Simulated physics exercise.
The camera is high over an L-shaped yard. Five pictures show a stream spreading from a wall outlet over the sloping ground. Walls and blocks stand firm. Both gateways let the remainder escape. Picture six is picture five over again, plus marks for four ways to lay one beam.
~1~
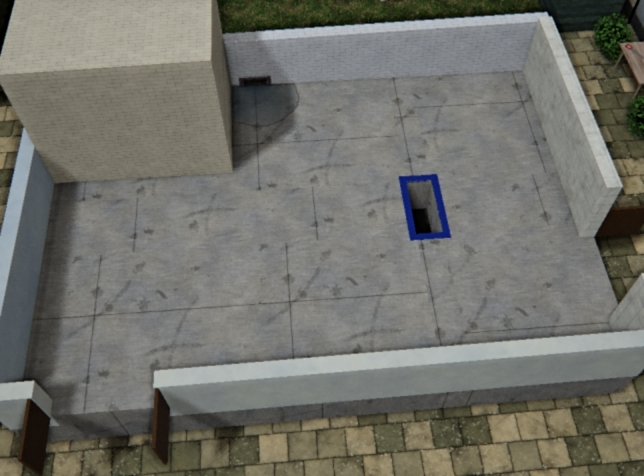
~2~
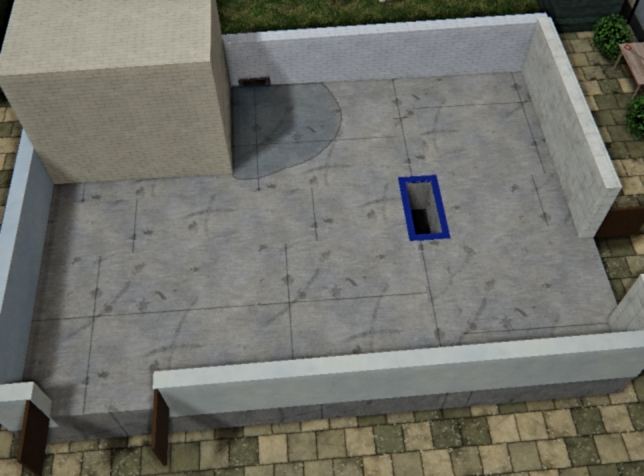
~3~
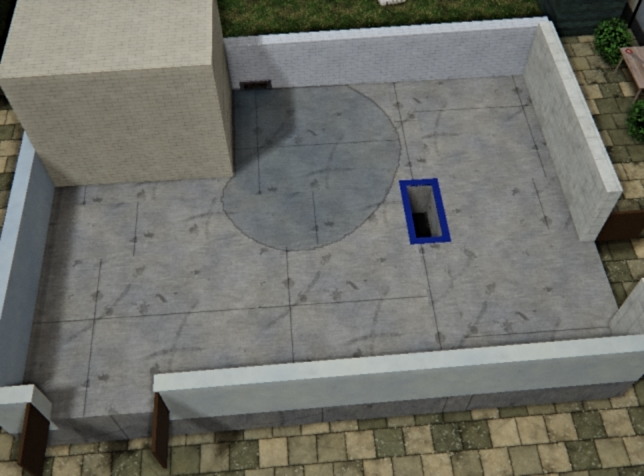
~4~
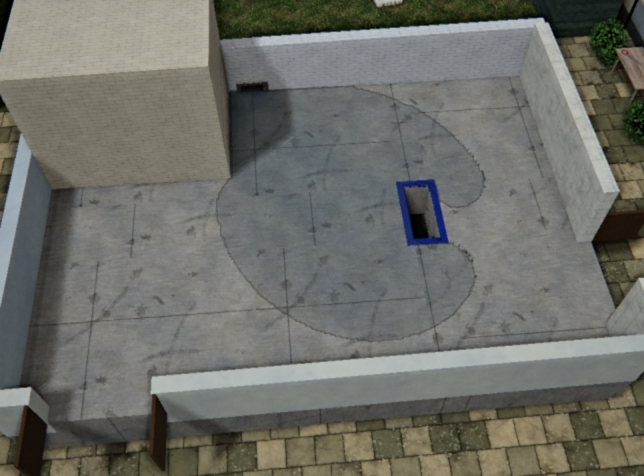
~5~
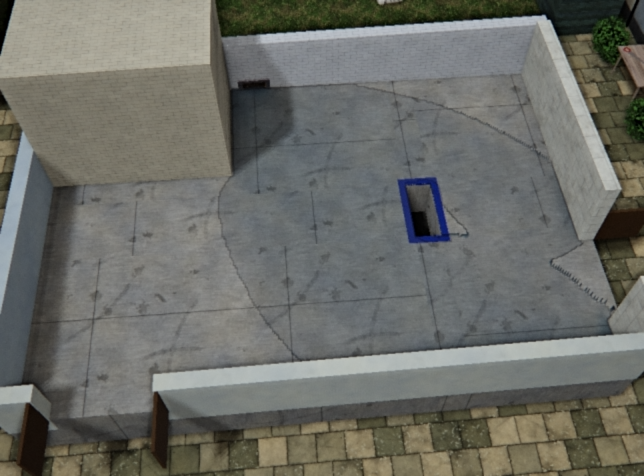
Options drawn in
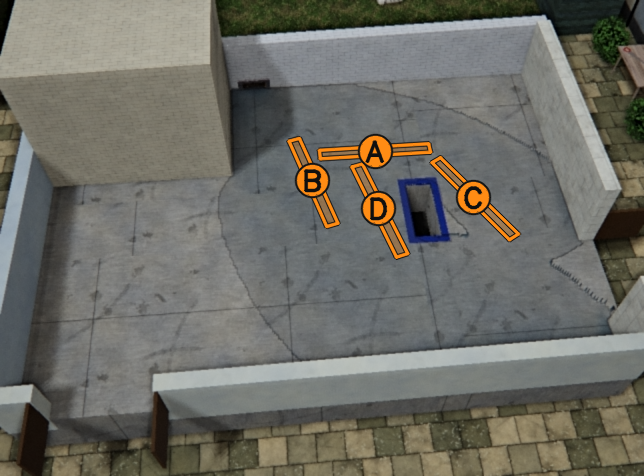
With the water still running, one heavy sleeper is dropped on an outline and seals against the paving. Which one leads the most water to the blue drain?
Choose C.
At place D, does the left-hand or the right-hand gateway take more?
The right one.
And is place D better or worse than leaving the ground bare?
Worse.
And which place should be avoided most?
That would be D.
In orange, A from (319, 154) to (429, 147); B from (294, 139) to (332, 224); C from (436, 160) to (513, 236); D from (357, 165) to (402, 255).
Choosing A, about 15 % of the stream goes into the blue drain, about 85 % out by the gates.
Choosing B, about 17 % of the stream goes into the blue drain, about 83 % out by the gates.
Choosing C, about 32 % of the stream goes into the blue drain, about 68 % out by the gates.
Choosing D, about 7 % of the stream goes into the blue drain, about 93 % out by the gates.
